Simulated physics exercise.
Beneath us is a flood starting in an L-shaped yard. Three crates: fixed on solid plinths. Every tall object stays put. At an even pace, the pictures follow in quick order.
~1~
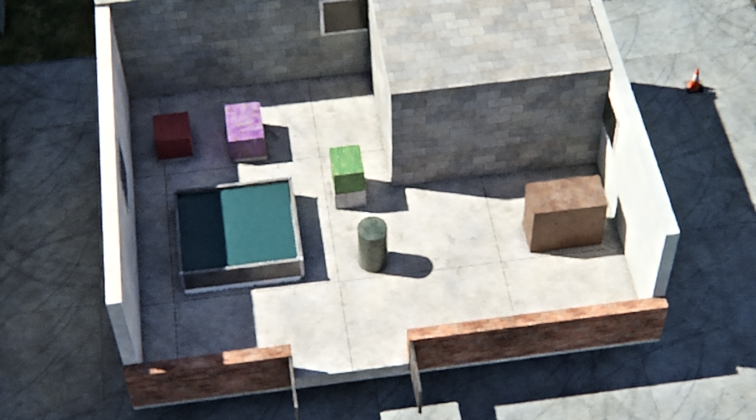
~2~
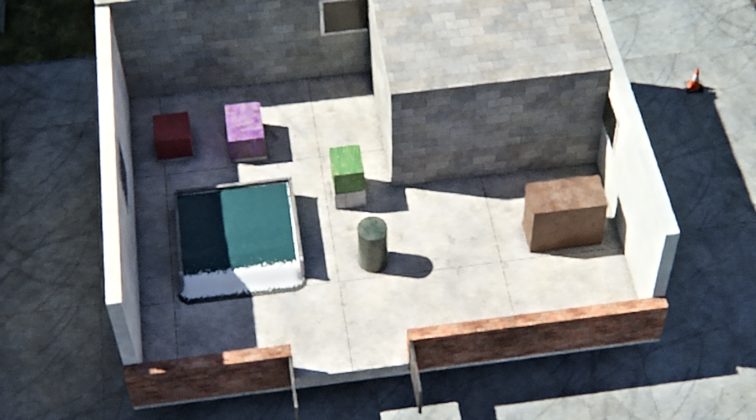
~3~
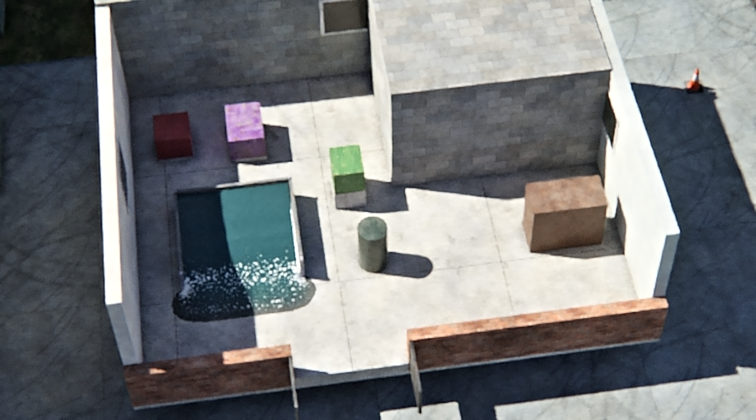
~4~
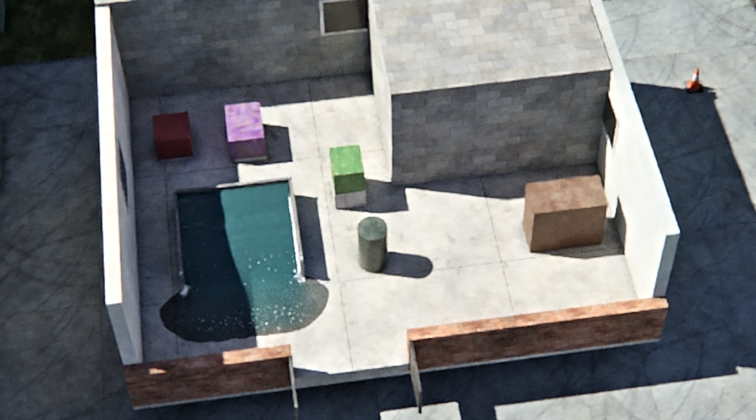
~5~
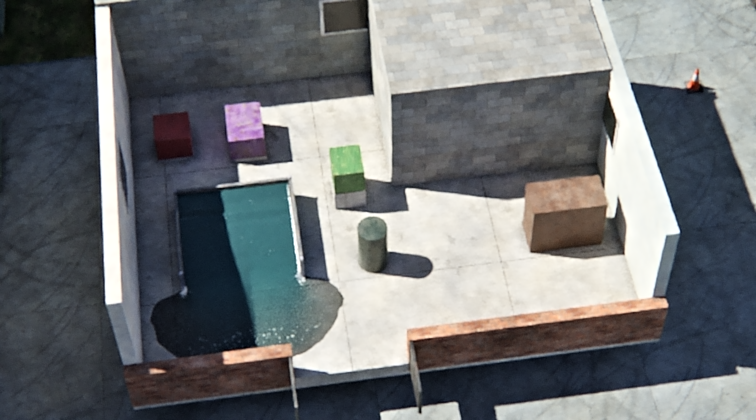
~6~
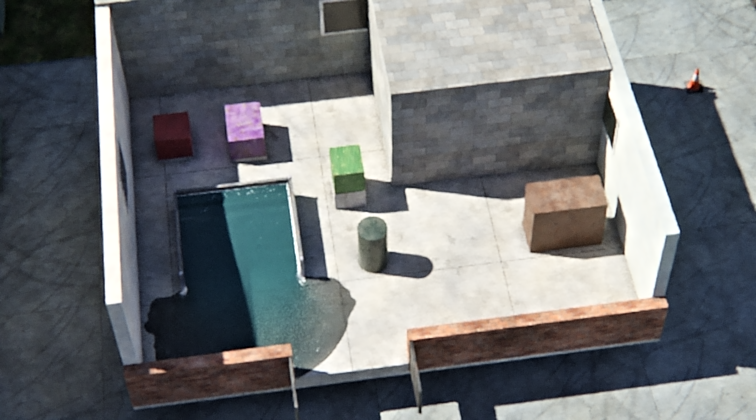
Water in a rectangular tank at the left of a walled yard first lies still, near red, purple and green blocks. It then pours over the near side in a white, foamy band and spreads across the pale floor toward the low brick wall, the dark pool widening as the foam fades.
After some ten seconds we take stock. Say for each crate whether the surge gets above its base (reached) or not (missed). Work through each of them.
In the end red crate: Reached, green crate: Spared, purple crate: Spared.
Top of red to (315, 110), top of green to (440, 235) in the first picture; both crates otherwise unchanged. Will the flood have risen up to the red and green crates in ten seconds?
Looks like the red crate never gets reached and the green crate never gets reached.
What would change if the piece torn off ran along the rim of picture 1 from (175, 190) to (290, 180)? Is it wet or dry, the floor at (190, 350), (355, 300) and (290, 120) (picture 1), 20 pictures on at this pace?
Well, the first one's left untouched, the second's left untouched, and the third's sodden.
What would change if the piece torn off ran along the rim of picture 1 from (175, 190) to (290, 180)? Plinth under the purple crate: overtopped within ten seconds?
Per crate - purple crate: Flooded.
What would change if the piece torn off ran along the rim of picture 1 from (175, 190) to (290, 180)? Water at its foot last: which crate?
It is the one in green.
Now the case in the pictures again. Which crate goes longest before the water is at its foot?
Answer: The one in green.
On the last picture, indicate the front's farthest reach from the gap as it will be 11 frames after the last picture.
I reckon the front has reached (422, 350) by then.
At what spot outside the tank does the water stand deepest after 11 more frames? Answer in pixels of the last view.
Check close to (145, 385).
A moment on, water covers 20 % of the floor; the red crate not reached, the green crate not reached, the purple crate not reached.
Next, water covers 20 % of the floor; the red crate not reached, the green crate not reached, the purple crate not reached.
Then, water covers 30 % of the floor; the red crate not reached, the green crate not reached, the purple crate not reached.
Later, water covers 55 % of the floor; the red crate water round its plinth, the green crate not reached, the purple crate water round its plinth.
In the end, water covers 75 % of the floor; the red crate was topped, the green crate stayed above the water, the purple crate stayed above the water.
